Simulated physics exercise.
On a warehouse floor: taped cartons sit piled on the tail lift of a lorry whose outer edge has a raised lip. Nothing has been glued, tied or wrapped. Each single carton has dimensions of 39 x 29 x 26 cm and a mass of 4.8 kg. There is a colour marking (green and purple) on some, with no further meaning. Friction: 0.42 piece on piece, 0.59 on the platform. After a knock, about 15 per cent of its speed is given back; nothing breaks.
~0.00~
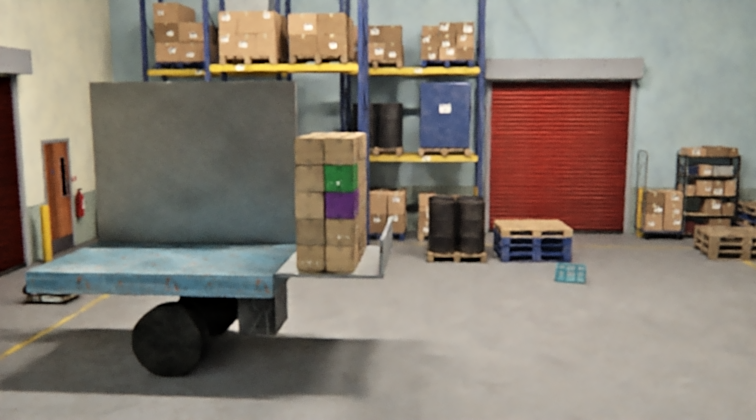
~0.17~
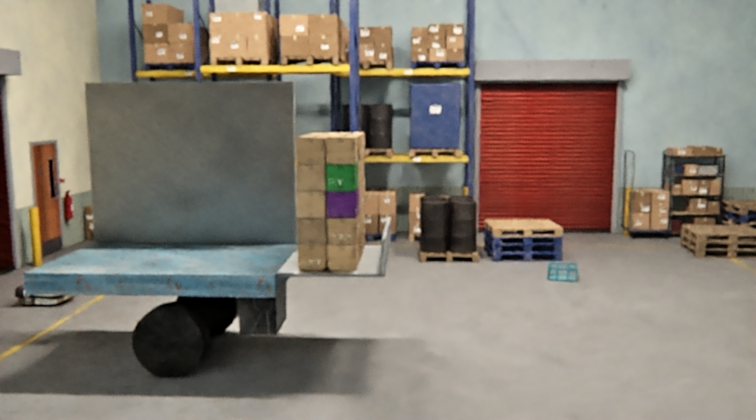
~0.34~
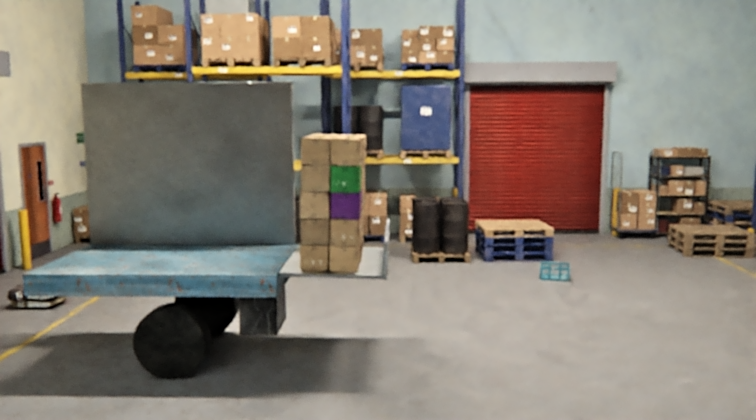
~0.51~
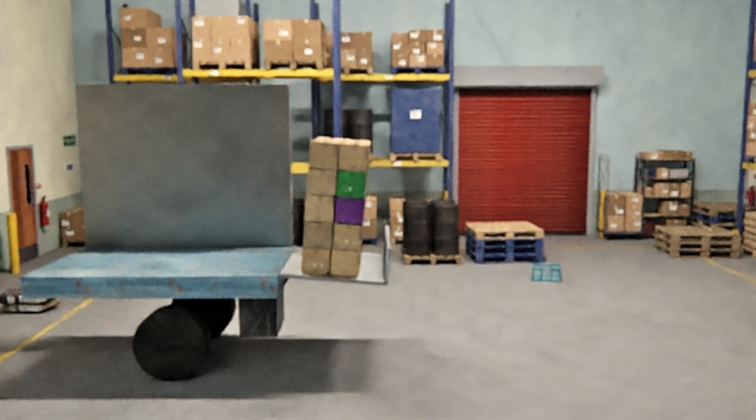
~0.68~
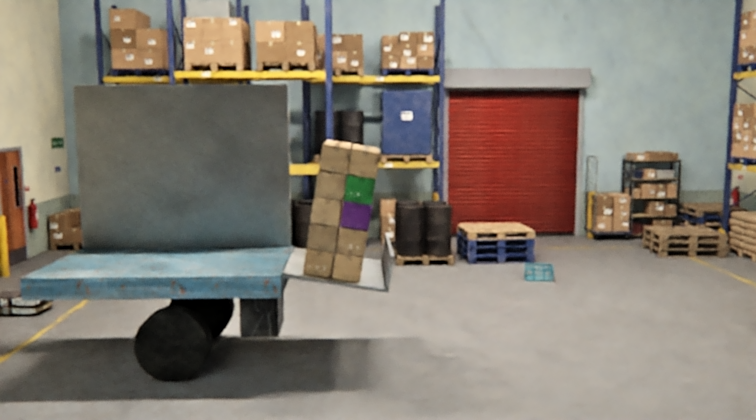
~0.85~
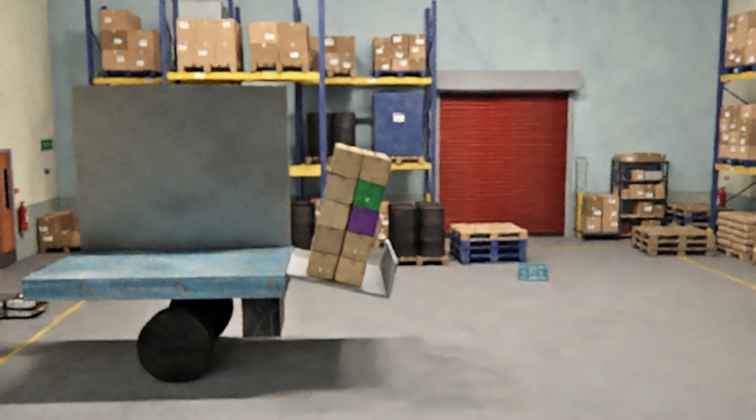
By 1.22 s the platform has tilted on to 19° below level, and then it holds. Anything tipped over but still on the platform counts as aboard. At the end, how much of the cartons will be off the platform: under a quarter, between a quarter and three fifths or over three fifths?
From a quarter to three fifths.
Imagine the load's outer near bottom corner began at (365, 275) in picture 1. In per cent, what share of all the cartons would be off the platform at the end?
The share would be 50 %.
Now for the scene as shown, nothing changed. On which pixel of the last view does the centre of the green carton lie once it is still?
Near pixel (482, 350).
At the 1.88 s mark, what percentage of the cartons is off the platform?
50 %.
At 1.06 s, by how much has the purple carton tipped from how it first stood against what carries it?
Something like 5°, give or take.
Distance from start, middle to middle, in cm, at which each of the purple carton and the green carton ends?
Purple 190 cm, green 230 cm.
By 1.06 s, slope 18°; none of the 30 cartons off the platform, 18 disturbed; purple carton moved 32 mm; green carton moved 44 mm.
By 1.34 s, slope 19°; none of the 30 cartons off the platform, 30 disturbed; green carton tilted 17°; purple carton tilted 17°.
By 1.60 s, slope 19°; 12 of the 30 cartons off the platform; green carton tilted 46°, 22 cm lower; purple carton tilted 45°, 15 cm lower.
By 1.88 s, slope 19°; 15 of the 30 cartons off the platform; green carton on its side; purple carton on its side.
When it is over (2.6 s), slope 19°; 15 of the 30 cartons off the platform; purple carton on its side; green carton on its side. That is 50 per cent. In pixels of the last frame, middles, purple carton near (447, 353), green carton near (482, 350).
